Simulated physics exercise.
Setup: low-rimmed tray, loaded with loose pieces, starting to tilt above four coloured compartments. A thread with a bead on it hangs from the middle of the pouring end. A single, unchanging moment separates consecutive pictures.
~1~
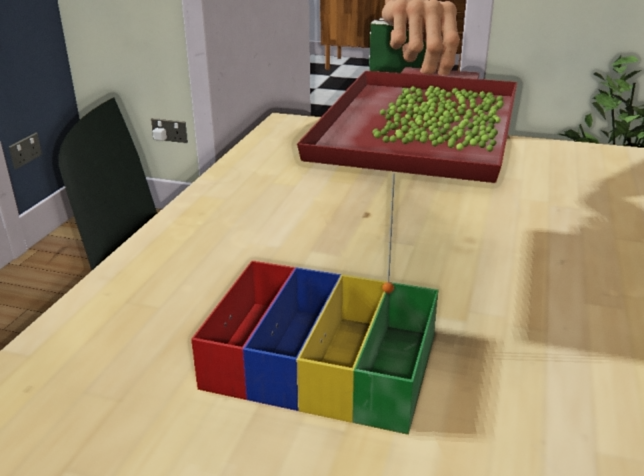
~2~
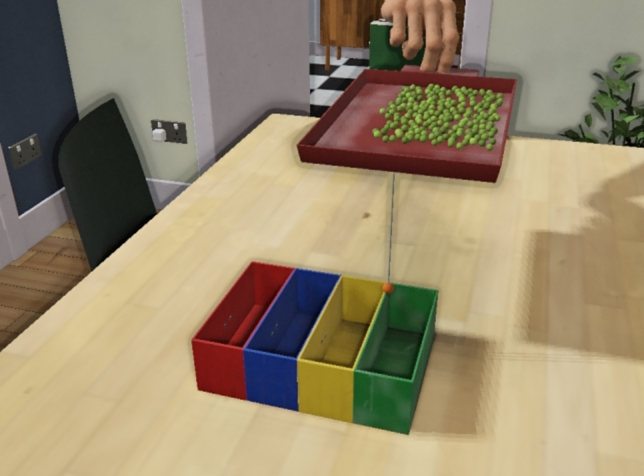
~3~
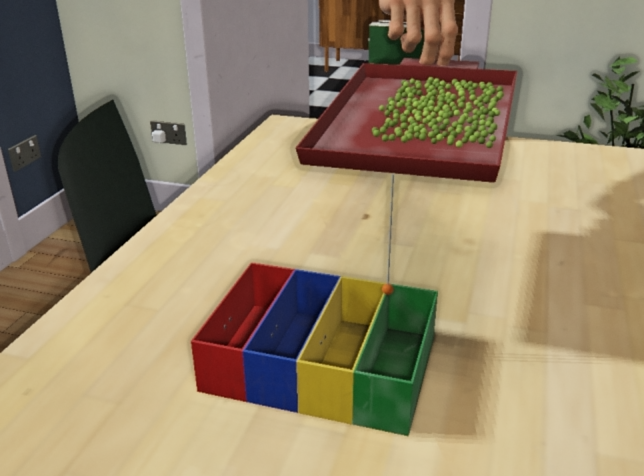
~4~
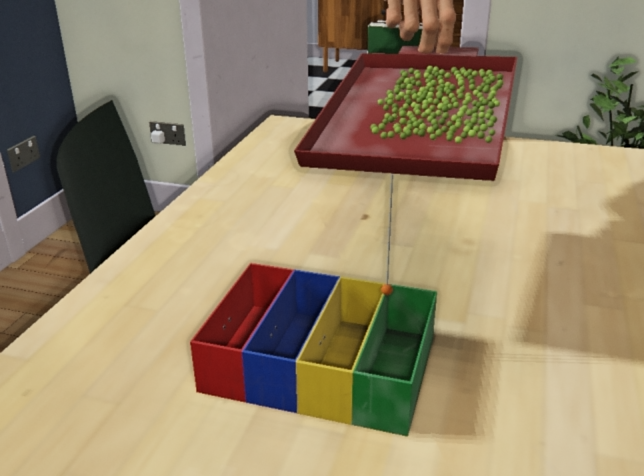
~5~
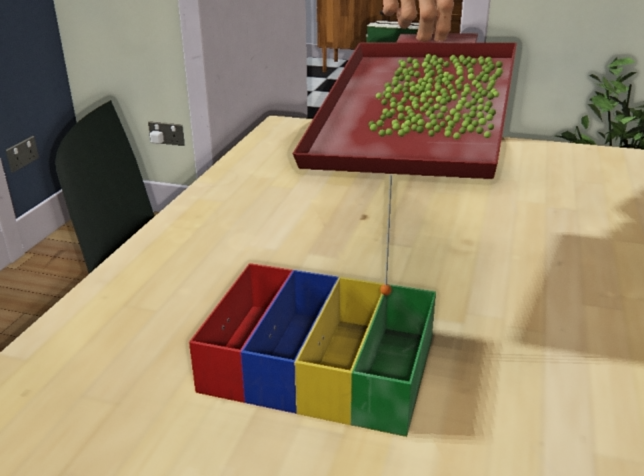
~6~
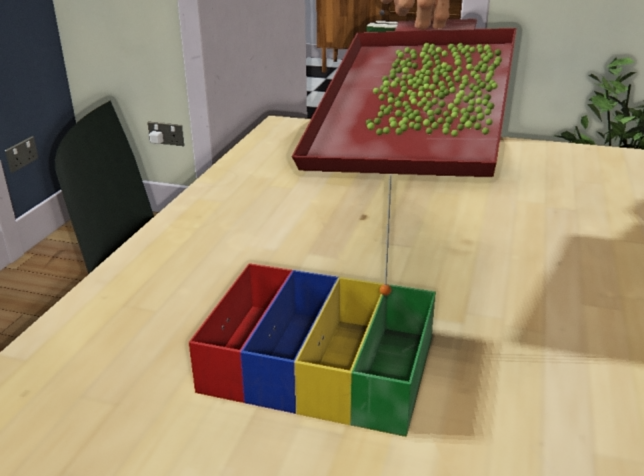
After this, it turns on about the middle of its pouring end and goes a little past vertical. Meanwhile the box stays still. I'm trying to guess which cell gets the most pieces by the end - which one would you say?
I would say the blue one.
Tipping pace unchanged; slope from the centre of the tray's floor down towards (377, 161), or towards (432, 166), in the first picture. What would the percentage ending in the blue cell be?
Lab note: Case 1 near 40 %, case 2 near 0 %.
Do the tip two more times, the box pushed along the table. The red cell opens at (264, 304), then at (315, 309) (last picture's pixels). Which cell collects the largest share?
Try one: The cell in blue; try two: The red cell.
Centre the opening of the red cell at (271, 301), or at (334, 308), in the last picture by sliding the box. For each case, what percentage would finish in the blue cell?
About 60 per cent first, then about 10 per cent.
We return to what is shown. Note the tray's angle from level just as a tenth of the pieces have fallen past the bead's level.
Roughly 60 degrees.
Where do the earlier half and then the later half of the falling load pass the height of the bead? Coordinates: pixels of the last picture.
First part (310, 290), rest (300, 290).
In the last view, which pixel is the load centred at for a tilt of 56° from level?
The centre of the load shows up near (345, 159) in the last view.
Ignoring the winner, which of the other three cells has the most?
It is the yellow cell.
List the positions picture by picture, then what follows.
Corners of the pouring end at (301, 143) and (498, 164), level; middle of the load at (438, 115), dried peas; bead on its thread at (388, 288); red cell at (219, 364); blue cell at (271, 375); yellow cell at (325, 386); green cell at (382, 397), in the first picture.
Corners of the pouring end at (301, 144) and (497, 164), level; middle of the load at (438, 114), in the second picture.
Corners of the pouring end at (300, 147) and (497, 164), tipped barely, lowest at the left corner; middle of the load at (437, 110), in the third picture.
Corners of the pouring end at (298, 149) and (495, 162), tipped a little, lowest at the left corner; middle of the load at (436, 102), in the fourth picture.
Corners of the pouring end at (297, 152) and (494, 161), tipped a little, lowest at the left corner; middle of the load at (435, 94), in the fifth picture.
Corners of the pouring end at (296, 155) and (493, 160), tipped a little, lowest at the left corner; middle of the load at (433, 87); red cell at (217, 367); blue cell at (269, 378); yellow cell at (323, 388); green cell at (380, 399), in the sixth picture.
Soon, tray tipped steeply; most on the tray; a small part in the blue cell; a stray few in the red cell; a stray few in the green cell; a stray few in the yellow cell; a stray few falling or outside the box.
A while on, tray tipped right over; about two thirds on the tray; a small part in the blue cell; a small part in the red cell; a stray few in the yellow cell; a stray few in the green cell; a small part falling or outside the box.
Towards the end, tray tipped past a quarter turn; about two thirds in the blue cell; about a quarter in the yellow cell; a small part in the red cell; a stray few in the green cell; a stray few falling or outside the box.
Finally, tray tipped past a quarter turn; about two thirds in the blue cell; about a quarter in the yellow cell; a small part in the red cell; a stray few in the green cell; a stray few outside the box.
